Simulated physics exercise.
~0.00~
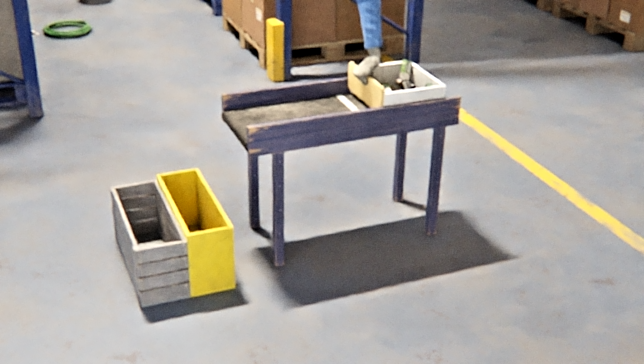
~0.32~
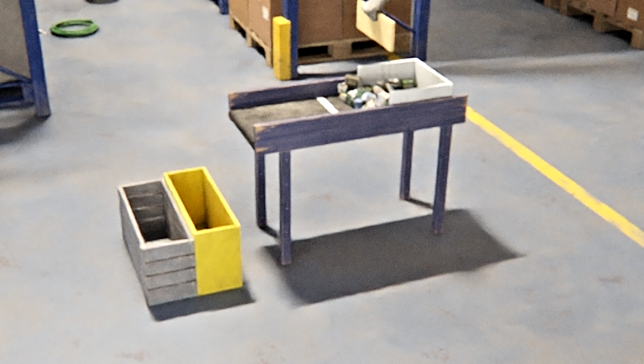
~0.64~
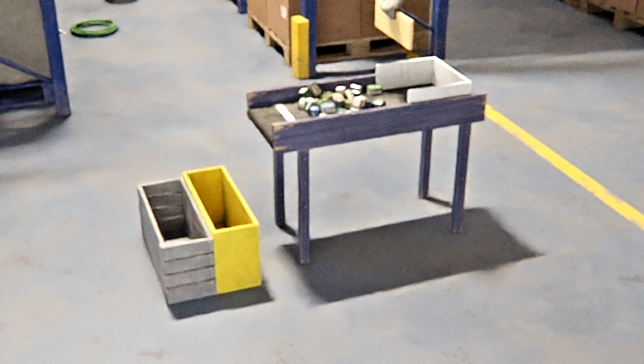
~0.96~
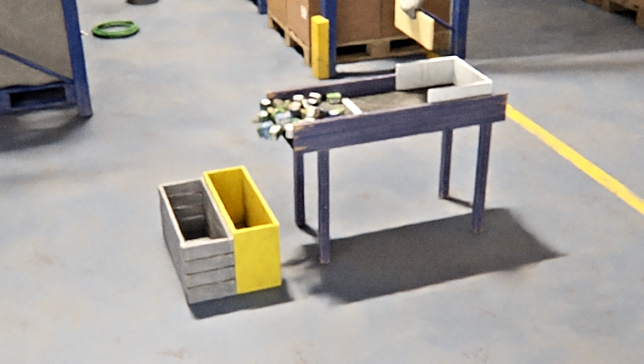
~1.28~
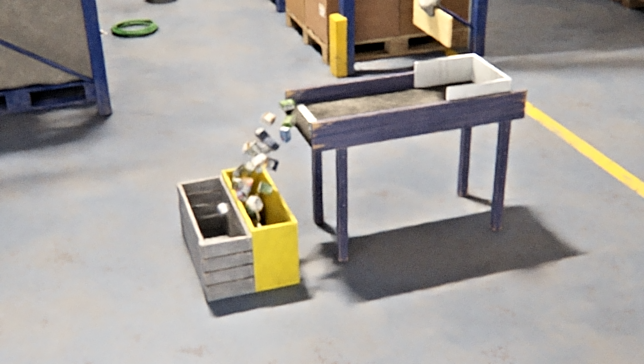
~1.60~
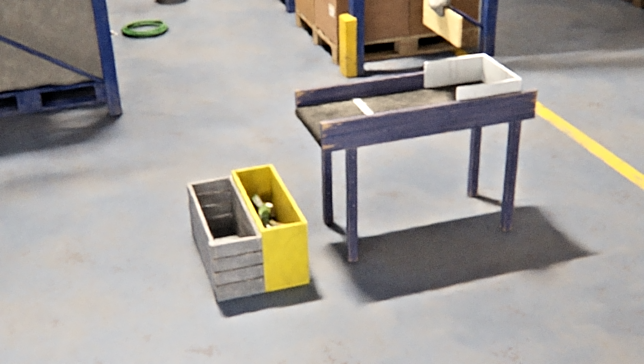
The video shows a gate lifting at a white pen on a raised blue conveyor table, letting a pile of small cartons ride left along the belt. They tumble off the end toward a yellow tote beside a grey one, and cartons end up visible inside the yellow tote.
